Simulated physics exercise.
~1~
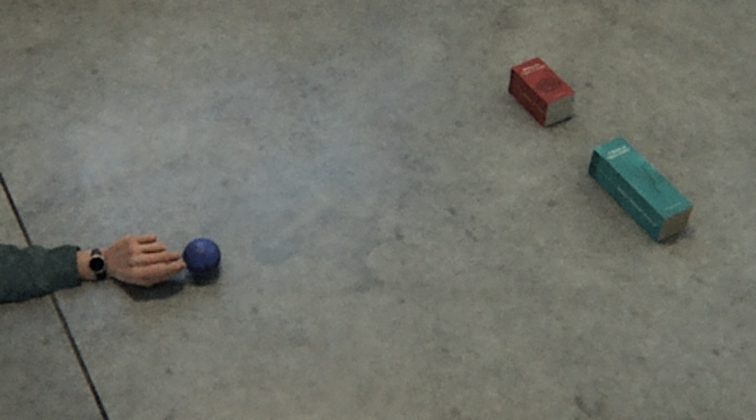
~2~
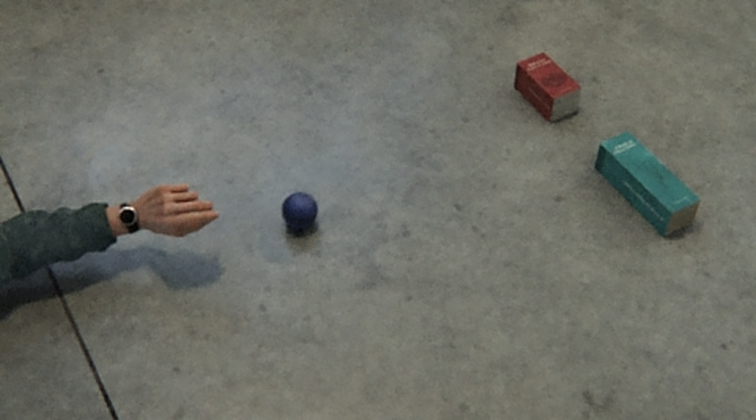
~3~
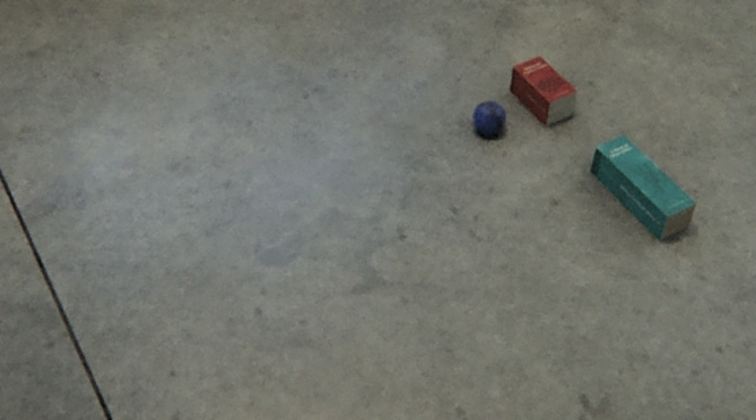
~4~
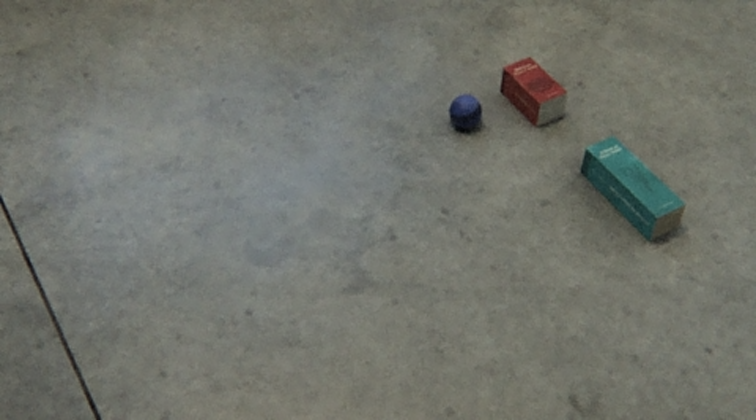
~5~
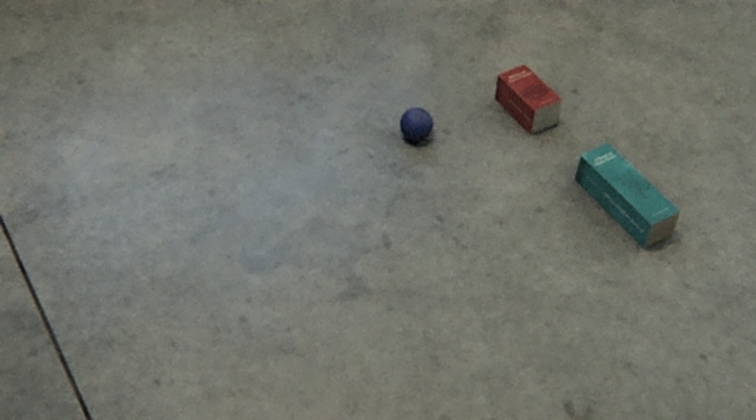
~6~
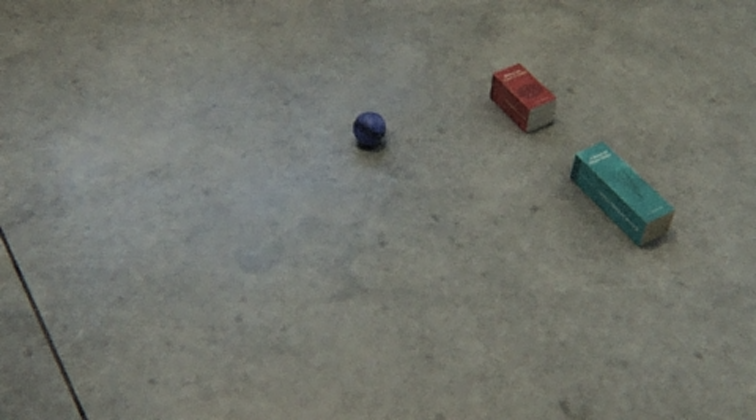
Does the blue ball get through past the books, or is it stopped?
The blue ball is stopped. It gets close to the red book and then rolls back to the left instead of passing through.
